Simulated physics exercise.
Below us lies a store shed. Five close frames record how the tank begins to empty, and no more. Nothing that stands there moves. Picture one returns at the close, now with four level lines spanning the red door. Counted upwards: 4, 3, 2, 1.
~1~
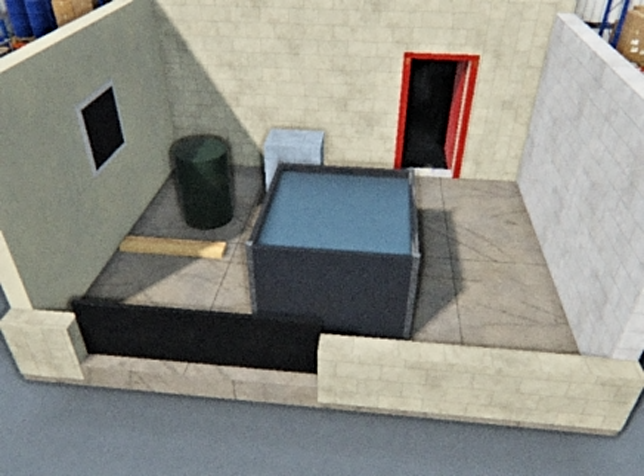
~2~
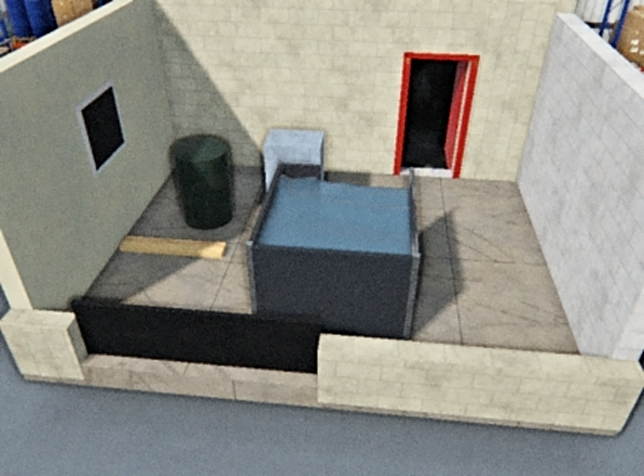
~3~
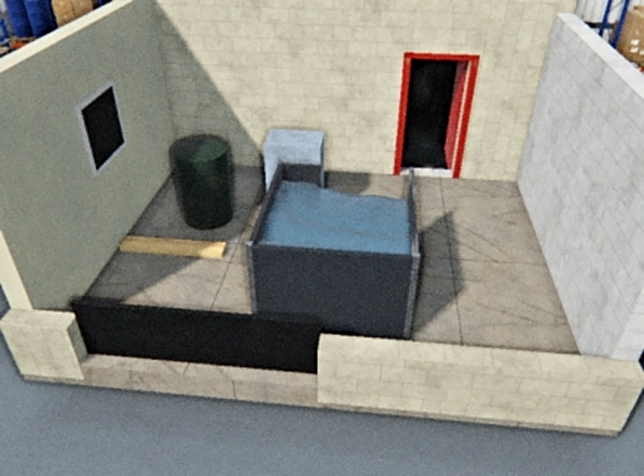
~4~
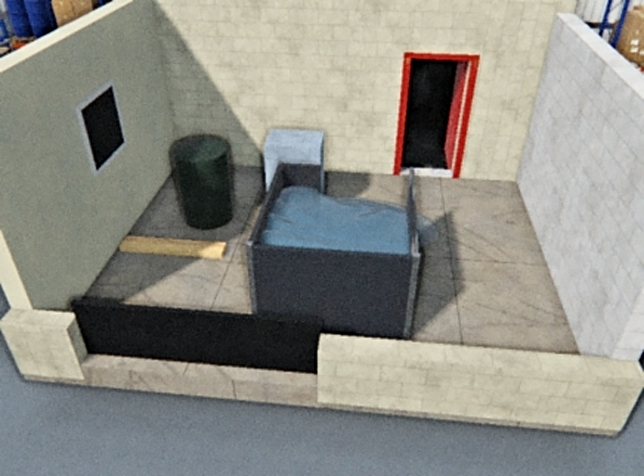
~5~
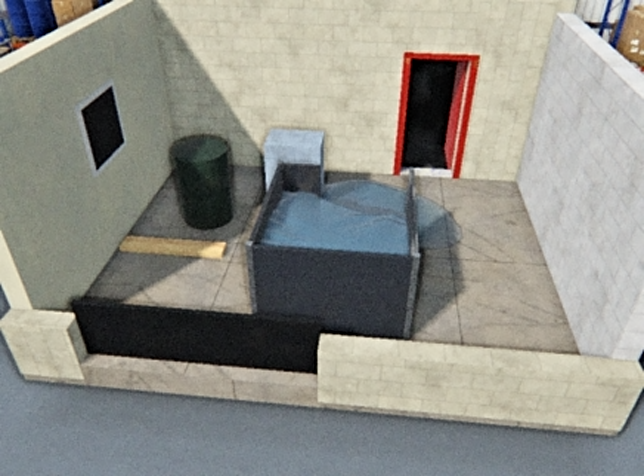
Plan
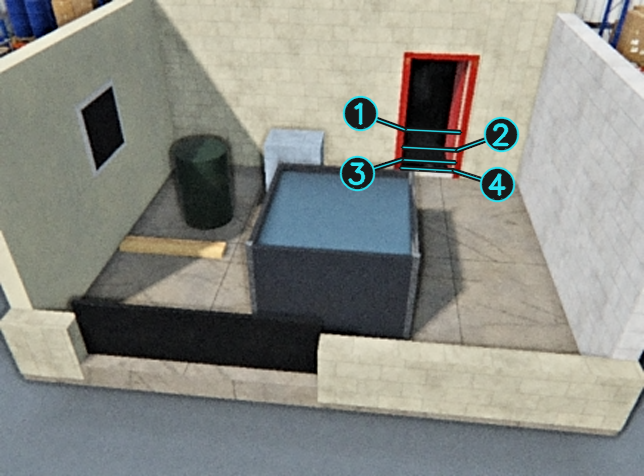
Water in a dark square tank sinking and sloshing, then spreading out behind its right side across the paved floor of a walled yard.
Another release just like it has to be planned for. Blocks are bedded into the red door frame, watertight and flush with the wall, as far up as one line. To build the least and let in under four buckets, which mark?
I would pick height 2.
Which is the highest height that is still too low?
Height 3.
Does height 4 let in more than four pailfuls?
Yes, that goes wrong.
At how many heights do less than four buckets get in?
Two of the four.
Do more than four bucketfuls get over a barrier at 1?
No.
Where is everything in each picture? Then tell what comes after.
Water in the tank at rest, its middle at (339, 210); foot of the red doorway at (426, 176); shut gate at (196, 320).
Water covers 2 % of the ground, its front hidden from here.
Water covers 4 % of the ground, its front hidden from here.
Water covers 9 % of the ground, its front hidden from here.
Water covers 15 % of the ground and shows as far out as (354, 181).
On the marked copy, 1 at (432, 131); 2 at (430, 148); 3 at (428, 161); 4 at (427, 169); from the bottom up 4, 3, 2, 1.
For height 1, nothing gets over.
For height 2, a splash gets over, under a bucket.
For height 3, about 15 bucketfuls get in.
For height 4, dozens of bucketfuls pour in.
